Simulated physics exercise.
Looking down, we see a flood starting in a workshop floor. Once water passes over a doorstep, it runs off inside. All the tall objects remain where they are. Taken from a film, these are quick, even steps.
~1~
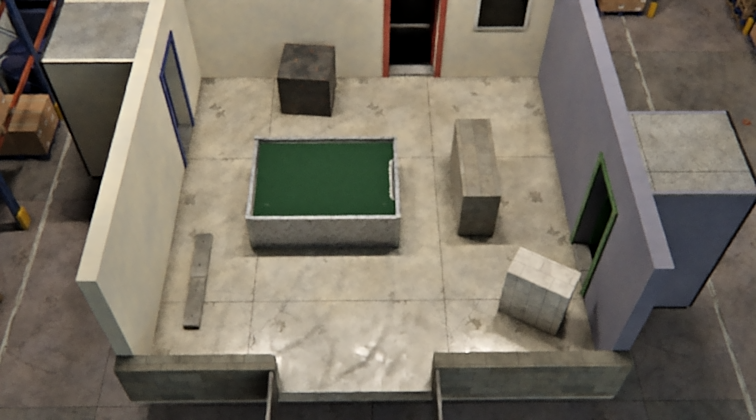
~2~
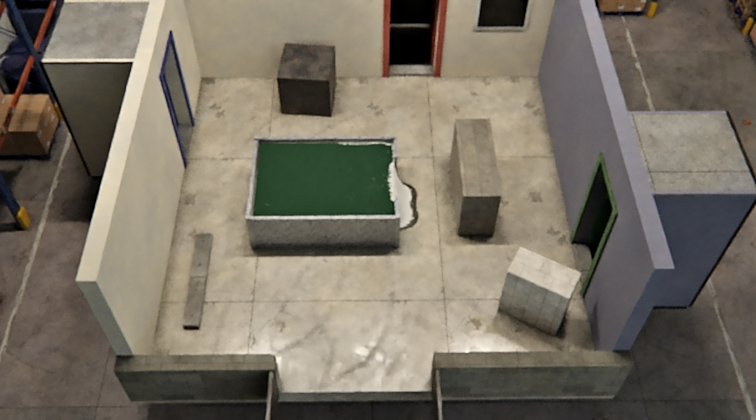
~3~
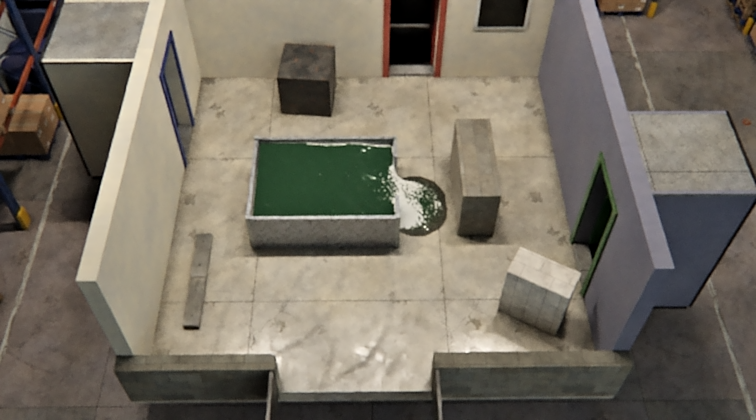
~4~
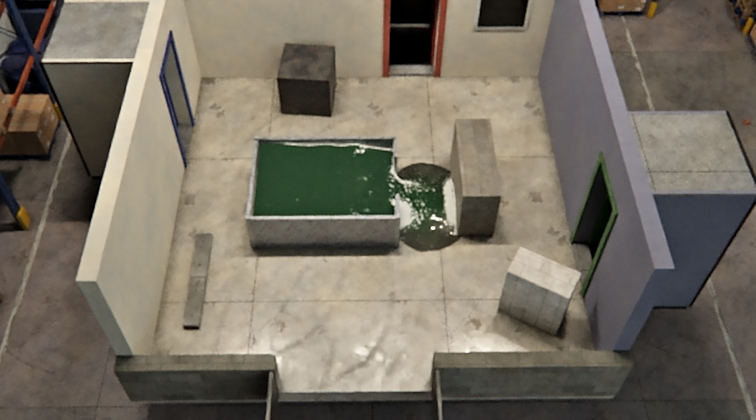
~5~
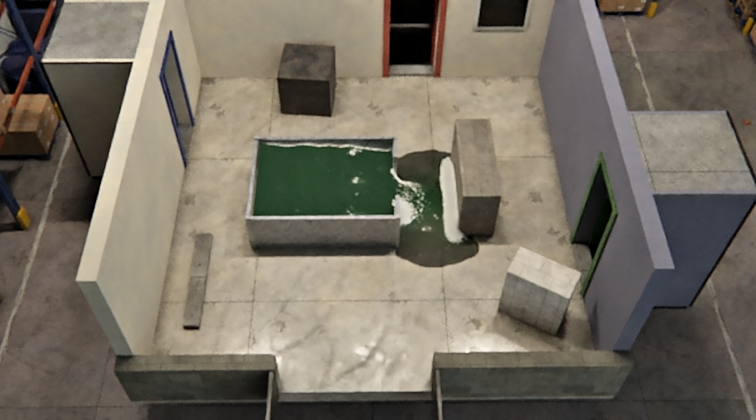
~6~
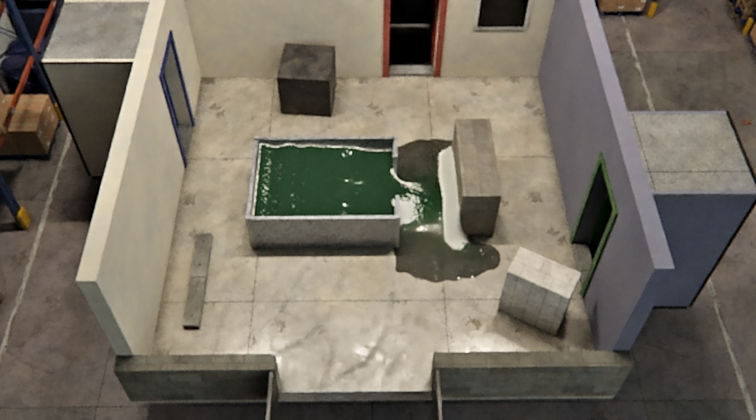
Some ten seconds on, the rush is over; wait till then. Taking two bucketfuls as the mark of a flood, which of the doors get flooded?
The red door gets flooded, the green door stays below the mark, the blue door stays below the mark.
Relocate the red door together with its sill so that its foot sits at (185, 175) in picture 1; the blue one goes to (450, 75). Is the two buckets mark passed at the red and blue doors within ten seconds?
Then: Red takes less; blue lets more in.
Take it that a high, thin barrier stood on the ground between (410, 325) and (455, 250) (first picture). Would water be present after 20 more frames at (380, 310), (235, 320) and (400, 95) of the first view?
Listed order: Swamped, swamped, swamped.
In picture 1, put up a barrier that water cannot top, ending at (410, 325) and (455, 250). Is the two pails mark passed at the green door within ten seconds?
Green: Over the threshold.
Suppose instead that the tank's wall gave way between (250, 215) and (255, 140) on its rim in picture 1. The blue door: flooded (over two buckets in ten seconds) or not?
Well, I'd say the blue door gets more.
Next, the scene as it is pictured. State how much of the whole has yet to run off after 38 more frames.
My estimate is some 86 percent.
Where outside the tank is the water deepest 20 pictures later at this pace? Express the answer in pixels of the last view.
That would be (451, 202).
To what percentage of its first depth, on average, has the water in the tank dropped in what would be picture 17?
I'd put it close to 60 in a hundred.
A moment on, water covers 20 % of the floor; the red door not reached, the green door not reached, the blue door not reached.
Next, water covers 40 % of the floor; the red door over two buckets in, the green door wet at the sill, nothing in, the blue door not reached.
Then, water covers 50 % of the floor; the red door far over two buckets in, the green door under two buckets in, the blue door not reached.
Later, water covers 70 % of the floor; the red door far over two buckets in, the green door under two buckets in, the blue door wet at the sill, nothing in.
In the end, water covers 90 % of the floor; the red door far over two buckets in, the green door under two buckets in, the blue door wet at the sill, nothing in.
